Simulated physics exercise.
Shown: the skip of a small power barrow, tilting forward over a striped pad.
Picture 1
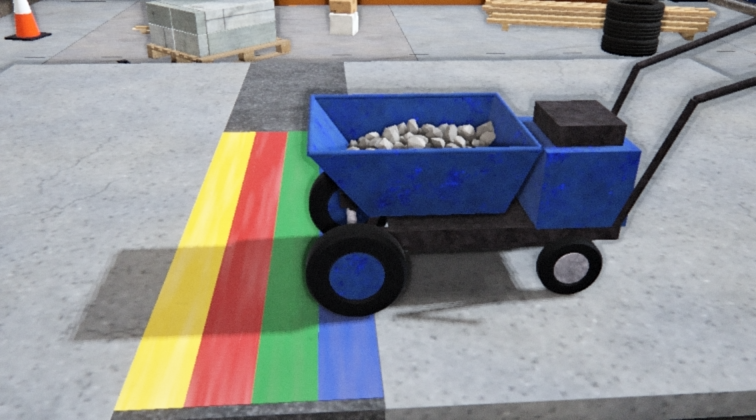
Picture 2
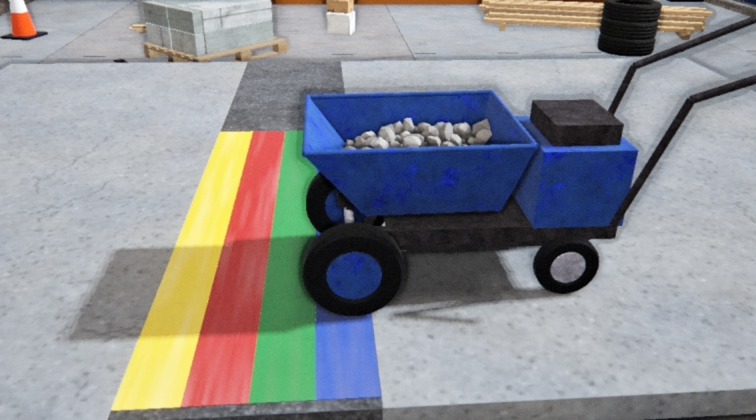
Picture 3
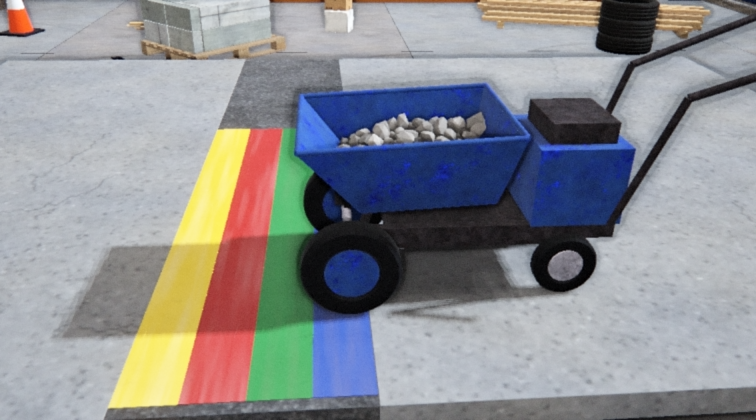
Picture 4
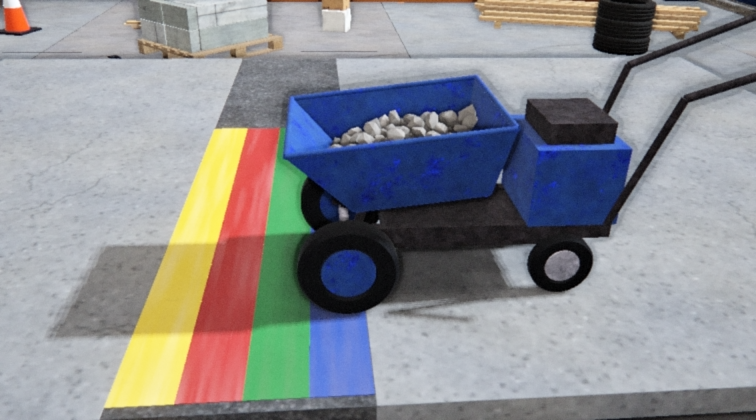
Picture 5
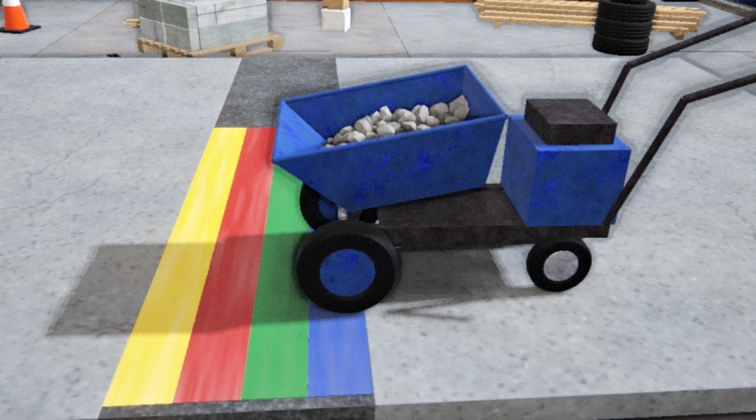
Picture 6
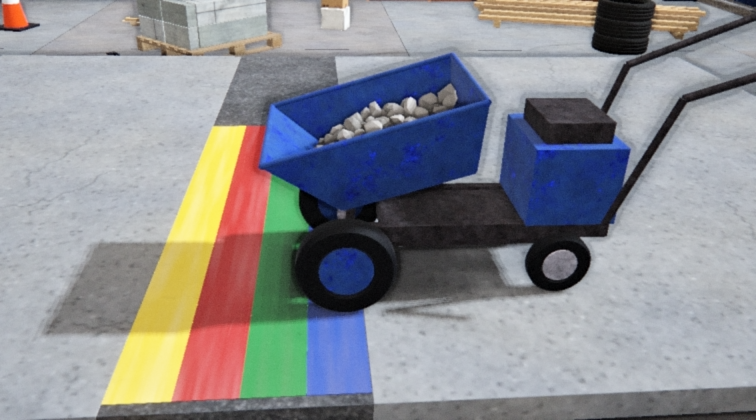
A blue skip loaded with broken stones on a small barrow gradually tilting forward to the left above a striped pad.
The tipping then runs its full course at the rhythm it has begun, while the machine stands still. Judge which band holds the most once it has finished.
Most on it: Yellow.
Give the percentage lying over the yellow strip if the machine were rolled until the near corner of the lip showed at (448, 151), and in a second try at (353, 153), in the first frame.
Around 0 % the first time and around 30 % the second.
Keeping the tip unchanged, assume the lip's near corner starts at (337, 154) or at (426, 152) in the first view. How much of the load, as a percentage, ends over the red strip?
You'd get 30 in a hundred the first time and 20 in a hundred the second.
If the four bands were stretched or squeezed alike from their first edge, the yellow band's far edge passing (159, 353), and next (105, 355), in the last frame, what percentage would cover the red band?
In turn, 0 and 20 in a hundred.
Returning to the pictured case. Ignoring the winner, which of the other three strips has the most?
That red strip comes second.
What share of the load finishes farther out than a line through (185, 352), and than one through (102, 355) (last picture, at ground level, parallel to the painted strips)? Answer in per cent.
Roughly 70 and 20 %.
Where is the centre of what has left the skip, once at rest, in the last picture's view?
Resting centre, last picture - approx. (172, 262).
Soon after the last picture, skip tipped steeply; all in the skip.
A little later, skip tipped right over; about two thirds in the skip; a stray few over the red strip; about a quarter over the yellow strip; a small part off the paint.
Later still, skip tipped right over; about a quarter in the skip; a small part over the red strip; about a third over the yellow strip; about a quarter off the paint.
At rest, skip tipped right over; about a quarter in the skip; none over the blue strip; none over the green strip; a small part over the red strip; about a third over the yellow strip; about a quarter off the paint.
